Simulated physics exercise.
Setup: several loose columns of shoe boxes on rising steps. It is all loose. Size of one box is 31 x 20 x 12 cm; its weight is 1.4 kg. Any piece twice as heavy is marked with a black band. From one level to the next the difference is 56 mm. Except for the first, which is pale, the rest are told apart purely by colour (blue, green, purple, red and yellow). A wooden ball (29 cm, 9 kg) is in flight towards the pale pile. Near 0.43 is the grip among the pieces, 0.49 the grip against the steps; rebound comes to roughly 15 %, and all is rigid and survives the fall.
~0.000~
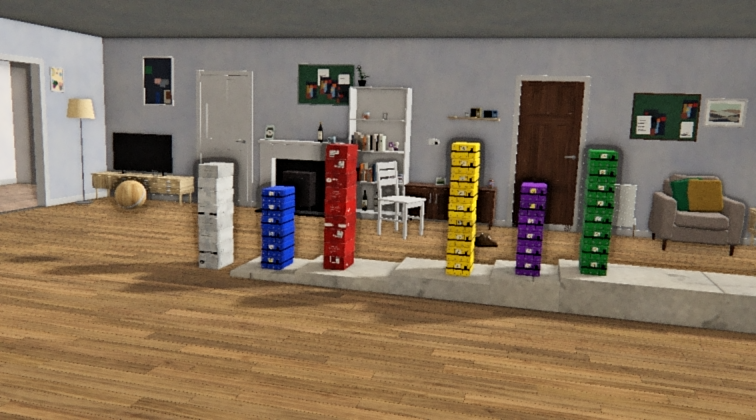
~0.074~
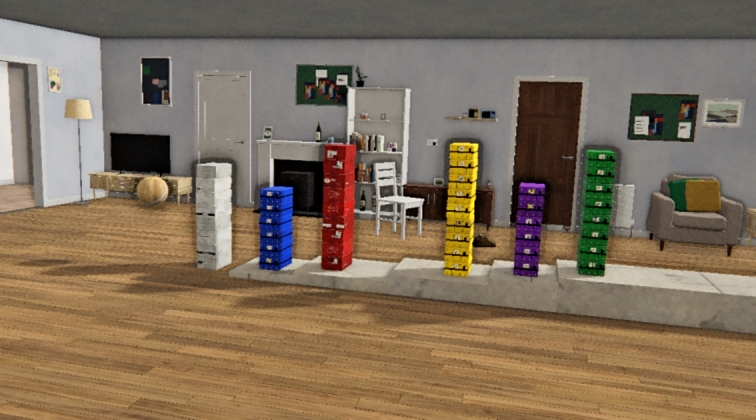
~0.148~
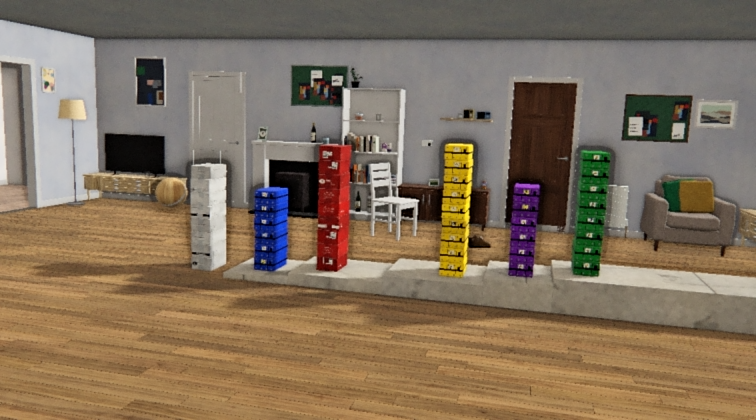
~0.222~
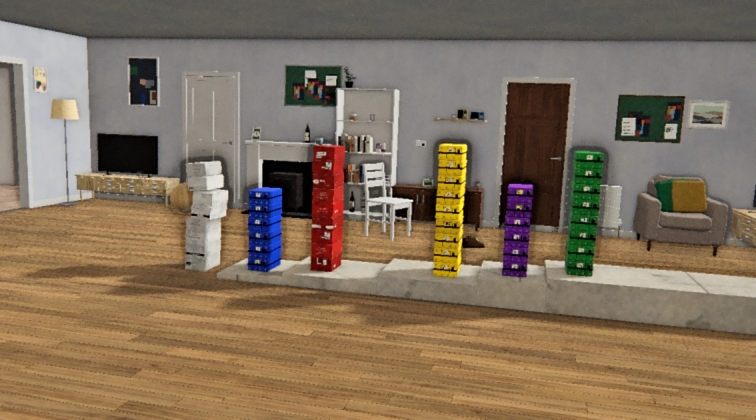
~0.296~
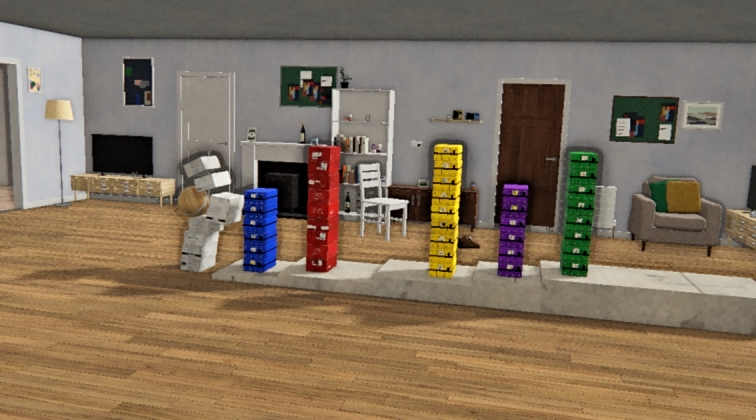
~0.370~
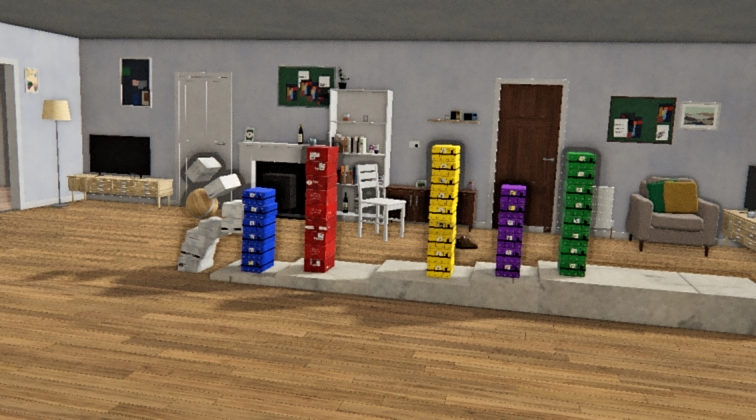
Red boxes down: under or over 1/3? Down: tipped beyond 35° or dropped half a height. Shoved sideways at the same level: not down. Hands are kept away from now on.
Over 1/3.
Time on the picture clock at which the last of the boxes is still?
Close to 4.5 seconds.
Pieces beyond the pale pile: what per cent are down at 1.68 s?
35 per cent at that moment.
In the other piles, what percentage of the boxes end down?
Something close to 35 percent of them.
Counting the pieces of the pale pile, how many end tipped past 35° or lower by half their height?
The number you get is 7.
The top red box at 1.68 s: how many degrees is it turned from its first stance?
Something like 50°, more or less.
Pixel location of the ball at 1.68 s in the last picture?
At about (229, 241).
After 0.72 s, 7 of the pale pile down; none of the 9 red boxes down (2 of 38 in all colours); top red box unmoved; top blue box leaning 34°, 7 cm lower.
After 1.68 s, 7 of the pale pile down; 8 of the 9 red boxes down (13 of 38 in all colours); top red box leaning 47°, 26 cm lower; top blue box leaning 57°, 35 cm lower.
At rest (4.5 s), 7 of the pale pile down; 8 of the 9 red boxes down (13 of 38 in all colours); top red box leaning 43°, 68 cm lower; top blue box leaning 54°, 37 cm lower. That is 89 per cent. As the last picture would show them, middles, top red box near (406, 236), top blue box near (285, 240).
